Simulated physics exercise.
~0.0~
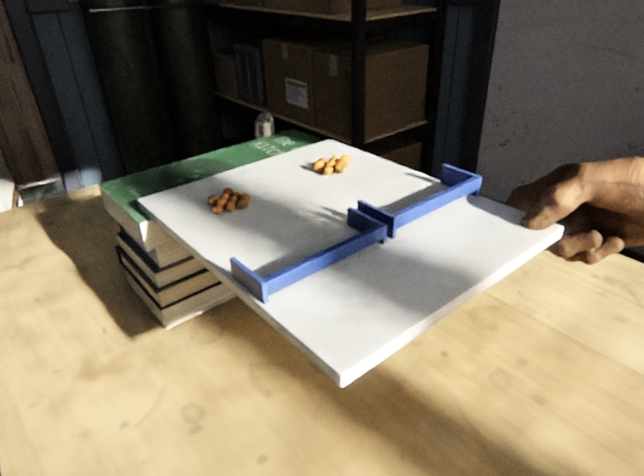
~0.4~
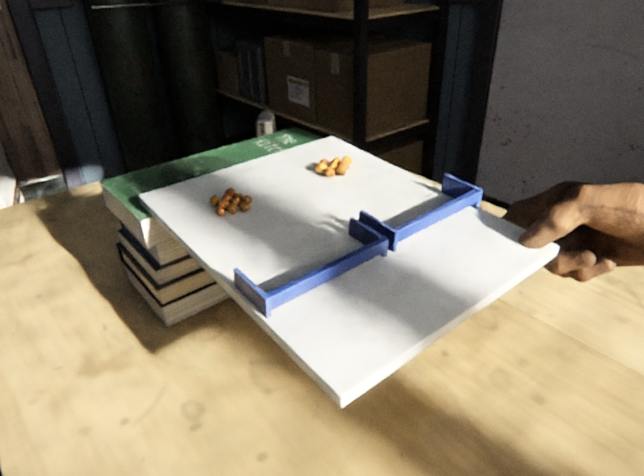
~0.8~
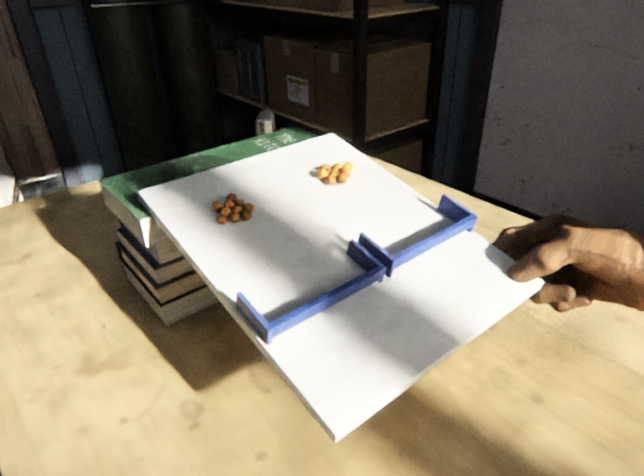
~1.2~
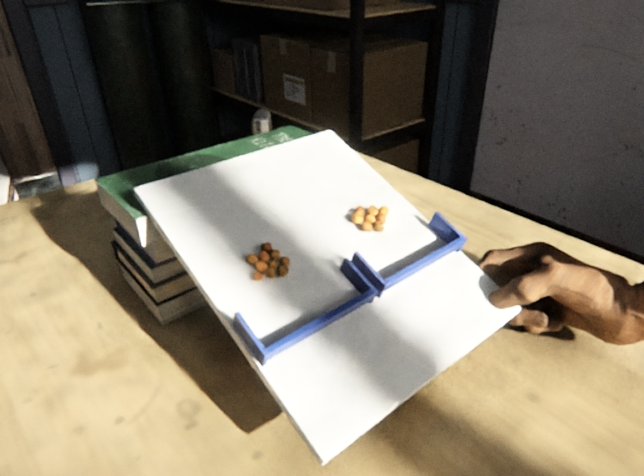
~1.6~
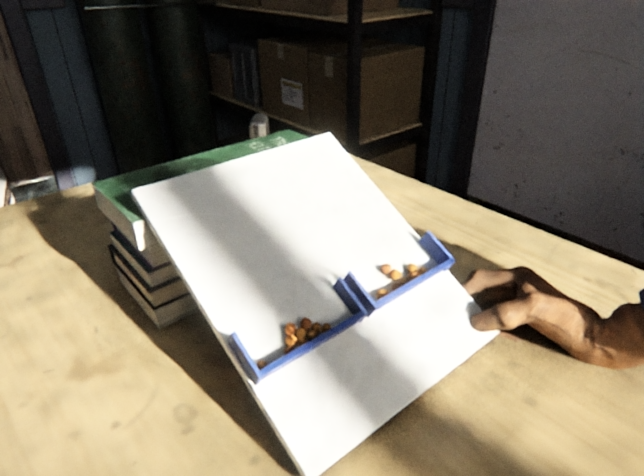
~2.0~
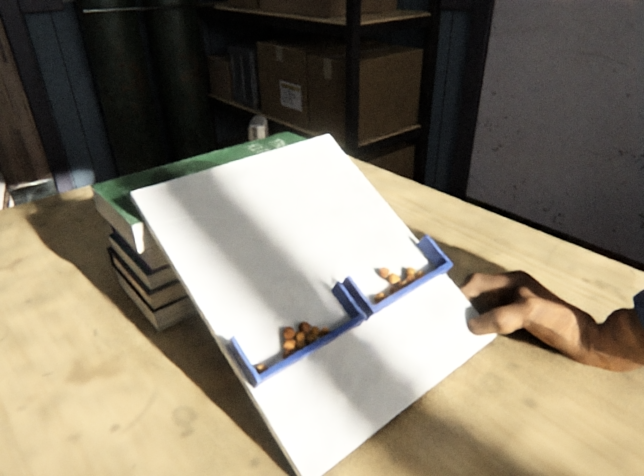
The clip opens on a white board with one end resting on a stack of books topped by a green one, while a hand at the right holds the other end above a wooden table. Two small clusters of orange-brown, rounded pieces sit on the board, each upslope of a low blue gate. The hand gradually lowers the free end, and the board tilts more steeply. Both clusters start to slip down the slope, then run into the gates. The board settles at a steep slant, with each cluster gathered behind its own gate and the hand still at the edge.
